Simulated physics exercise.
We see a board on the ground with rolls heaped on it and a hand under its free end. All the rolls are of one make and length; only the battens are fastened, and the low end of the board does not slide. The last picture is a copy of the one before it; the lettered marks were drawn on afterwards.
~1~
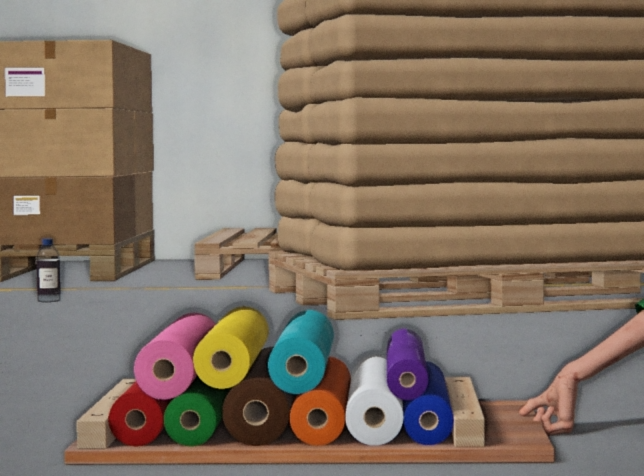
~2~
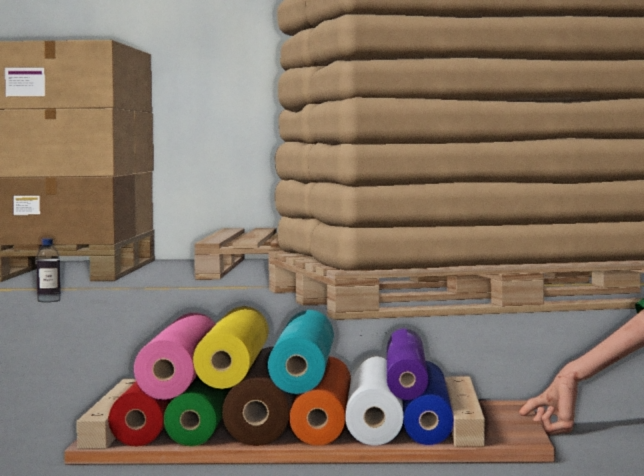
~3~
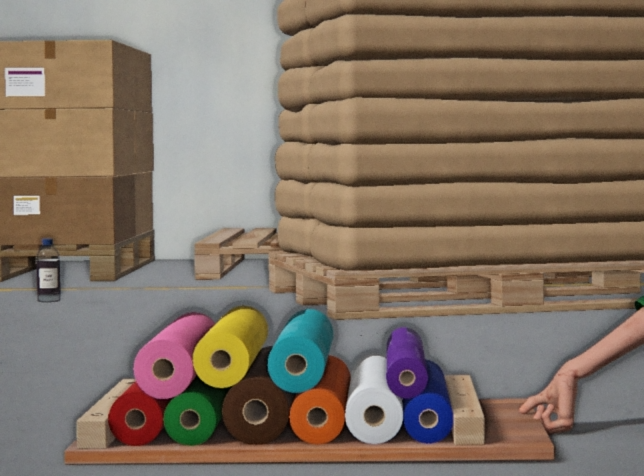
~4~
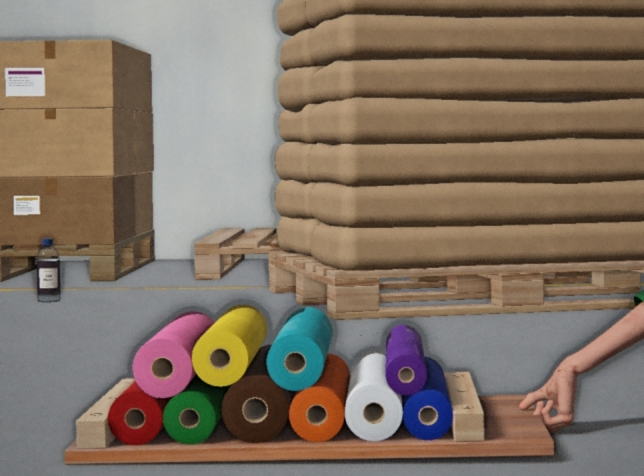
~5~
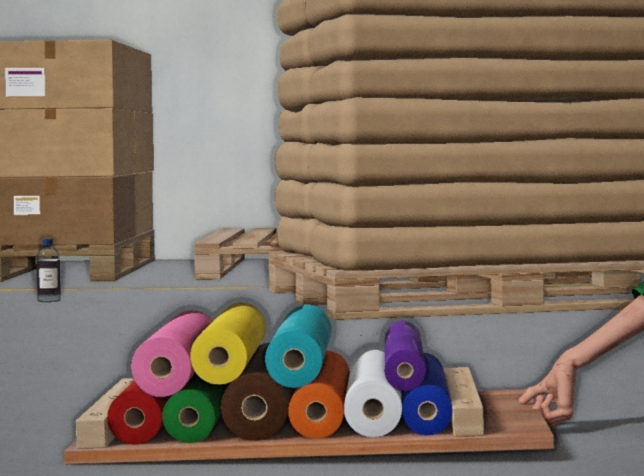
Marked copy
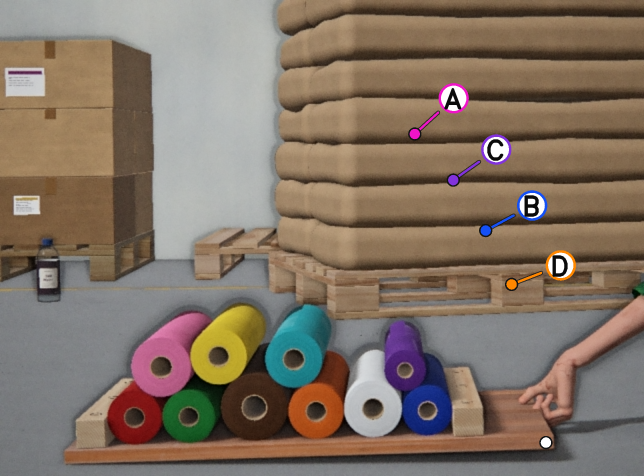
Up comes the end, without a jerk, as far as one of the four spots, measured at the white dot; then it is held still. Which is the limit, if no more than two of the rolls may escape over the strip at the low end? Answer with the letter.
Up to C.
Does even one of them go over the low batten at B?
Yes, at B.
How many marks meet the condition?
The number is three.
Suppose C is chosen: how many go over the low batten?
The count is two.
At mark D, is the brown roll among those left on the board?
The brown roll: Yes.
On the copy, A at (415, 134); B at (485, 231); C at (453, 180); D at (512, 284); the white dot at (546, 443).
On C. First, board at 19°.
Then, board at 35°.
Finally, board at 35°, two over the low batten (pink, yellow).
By contrast, A four over the low batten (pink, purple, yellow, turquoise); B two over the low batten (pink, yellow); D two over the low batten (pink, yellow).
